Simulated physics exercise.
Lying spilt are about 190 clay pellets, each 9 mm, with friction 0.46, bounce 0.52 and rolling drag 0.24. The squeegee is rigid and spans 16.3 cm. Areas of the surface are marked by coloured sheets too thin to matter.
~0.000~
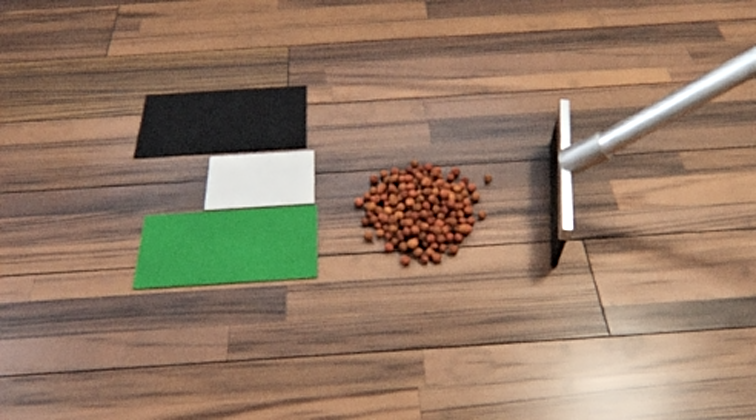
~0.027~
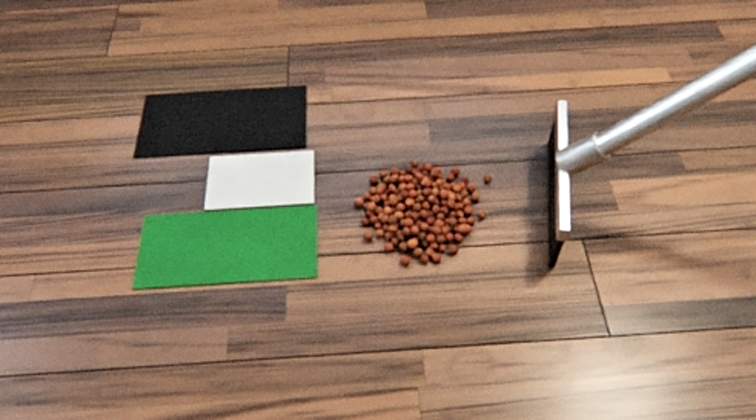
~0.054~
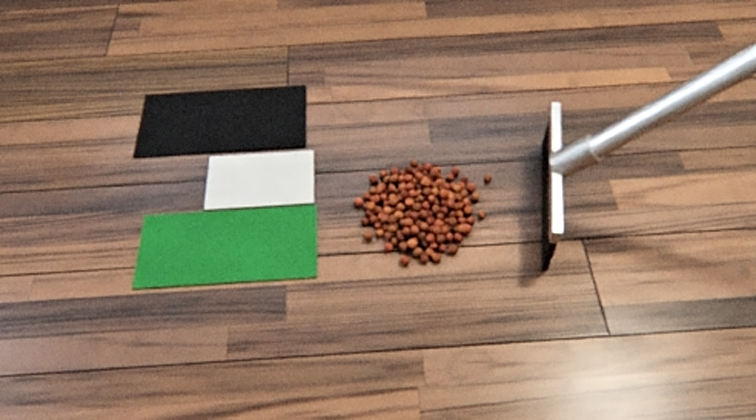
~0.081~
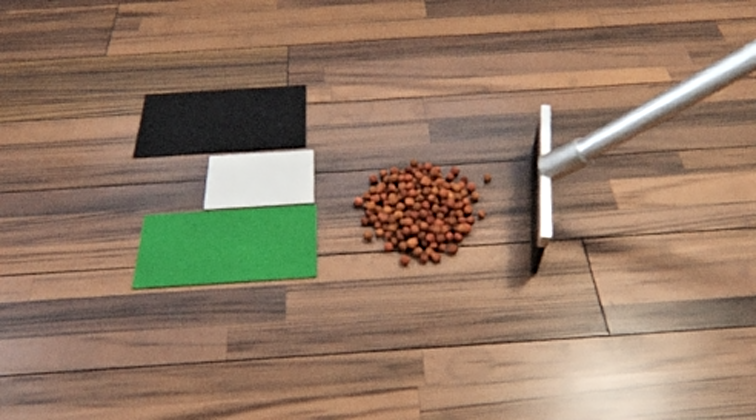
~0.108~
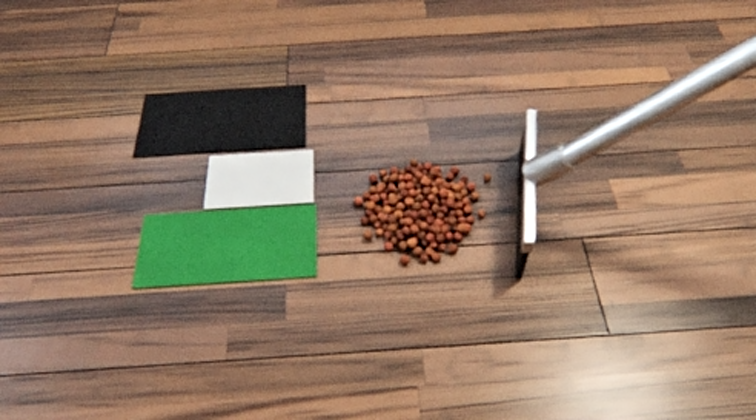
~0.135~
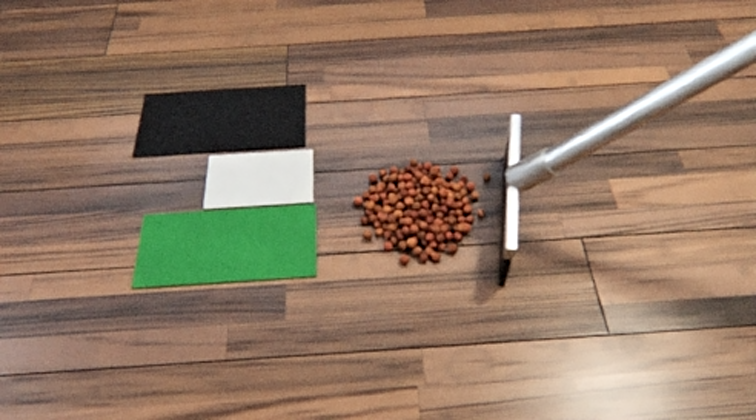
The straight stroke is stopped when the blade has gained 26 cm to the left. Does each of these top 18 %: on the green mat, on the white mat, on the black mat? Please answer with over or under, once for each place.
Green mat, over; white mat, under; black mat, under.
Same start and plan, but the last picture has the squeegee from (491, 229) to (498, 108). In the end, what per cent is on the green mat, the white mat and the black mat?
At rest the green mat holds 30 %, the white mat 35 %, and the black mat 10 %.
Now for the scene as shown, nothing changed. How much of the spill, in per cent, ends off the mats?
Close to 50 in a hundred.
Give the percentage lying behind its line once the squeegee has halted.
Around 30 in a hundred.
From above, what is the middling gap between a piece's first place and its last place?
I'd put it at around 16 centimetres.
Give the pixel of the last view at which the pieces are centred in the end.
Roughly at (279, 225).
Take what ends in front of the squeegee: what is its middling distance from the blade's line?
4 cm.
Then, at 0.34 s, squeegee 19 cm from its start, spill 14 cm wide; off the mats 100 %.
Then, at 0.54 s, squeegee 28 cm from its start, spill 18 cm wide; green mat 45 %, white mat 5 %, off the mats 50 %.
Then, at 0.72 s, squeegee 28 cm from its start, spill 18 cm wide; green mat 45 %, white mat 5 %, off the mats 50 %.
In the end, at 1.0 s, green mat 45 %, white mat 5 %, black mat 0 %, off the mats 50 %.
